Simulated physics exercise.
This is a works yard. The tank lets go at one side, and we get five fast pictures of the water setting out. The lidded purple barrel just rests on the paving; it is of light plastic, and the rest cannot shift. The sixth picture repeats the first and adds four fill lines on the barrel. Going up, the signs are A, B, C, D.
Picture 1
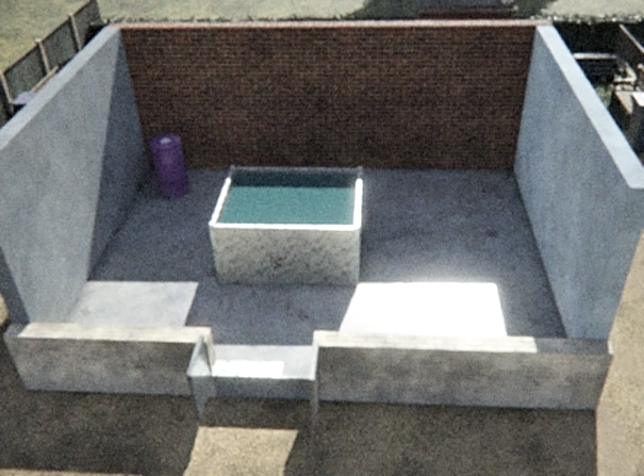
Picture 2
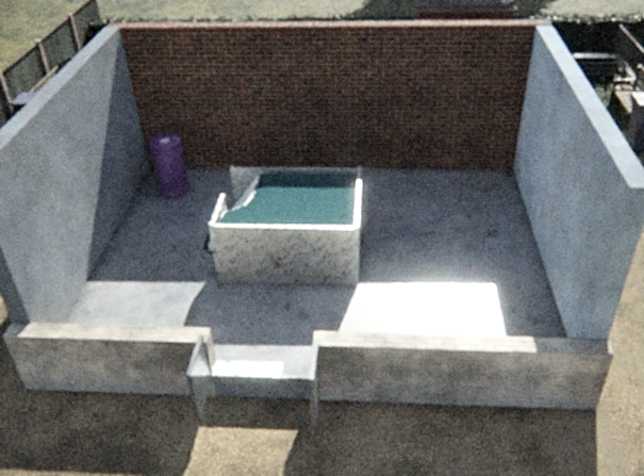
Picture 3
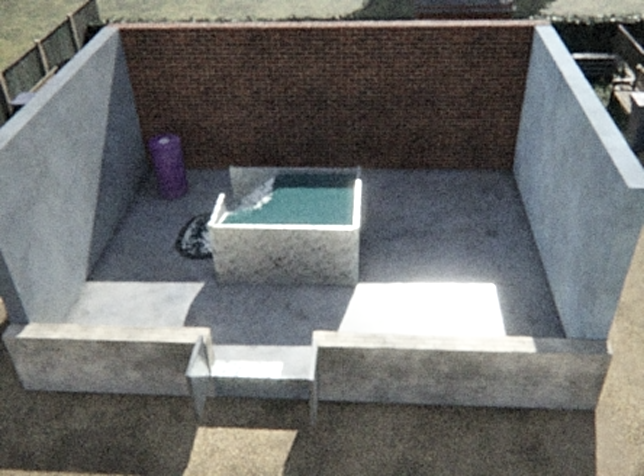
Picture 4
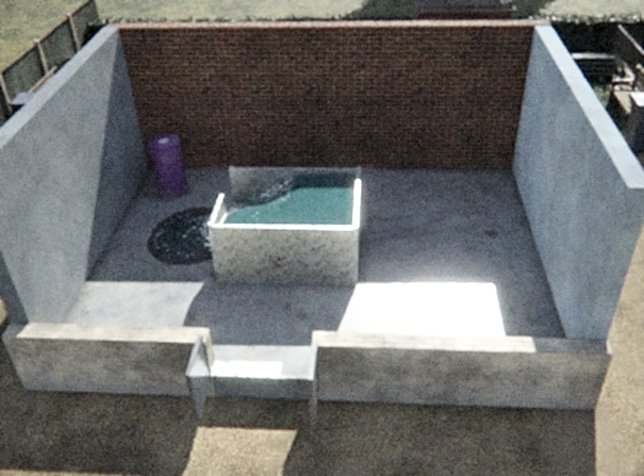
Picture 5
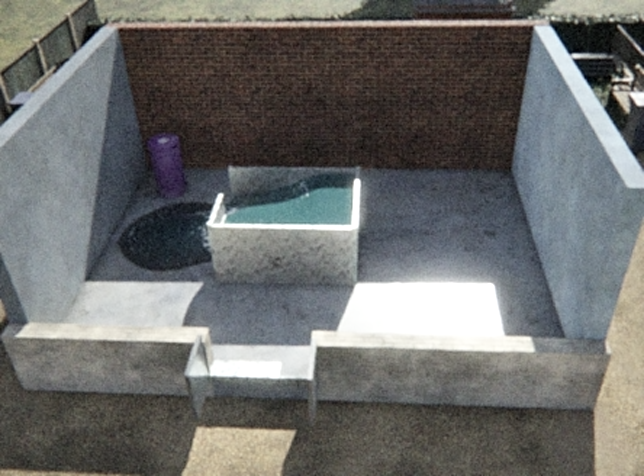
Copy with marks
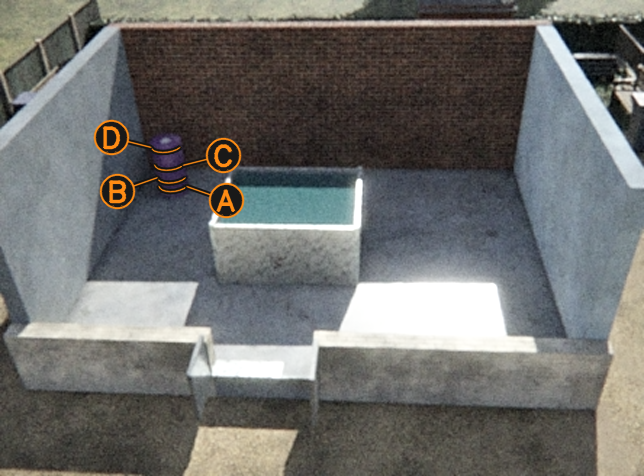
Water pouring from the left side of a full pale tank and spreading across the yard floor towards a purple barrel.
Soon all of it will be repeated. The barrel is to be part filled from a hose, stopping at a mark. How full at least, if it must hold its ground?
Mark C just does it.
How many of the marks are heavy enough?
Two of the four.
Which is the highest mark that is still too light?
Mark B.
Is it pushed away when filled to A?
Yes.
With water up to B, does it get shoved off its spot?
Yes, it does.
On the marked copy, A at (170, 191); B at (168, 183); C at (166, 170); D at (162, 152); from the bottom up A, B, C, D.
With A, it is pushed about 5 times its own width away.
With B, it is pushed about its own width away.
With C, it does not move.
With D, it does not move.
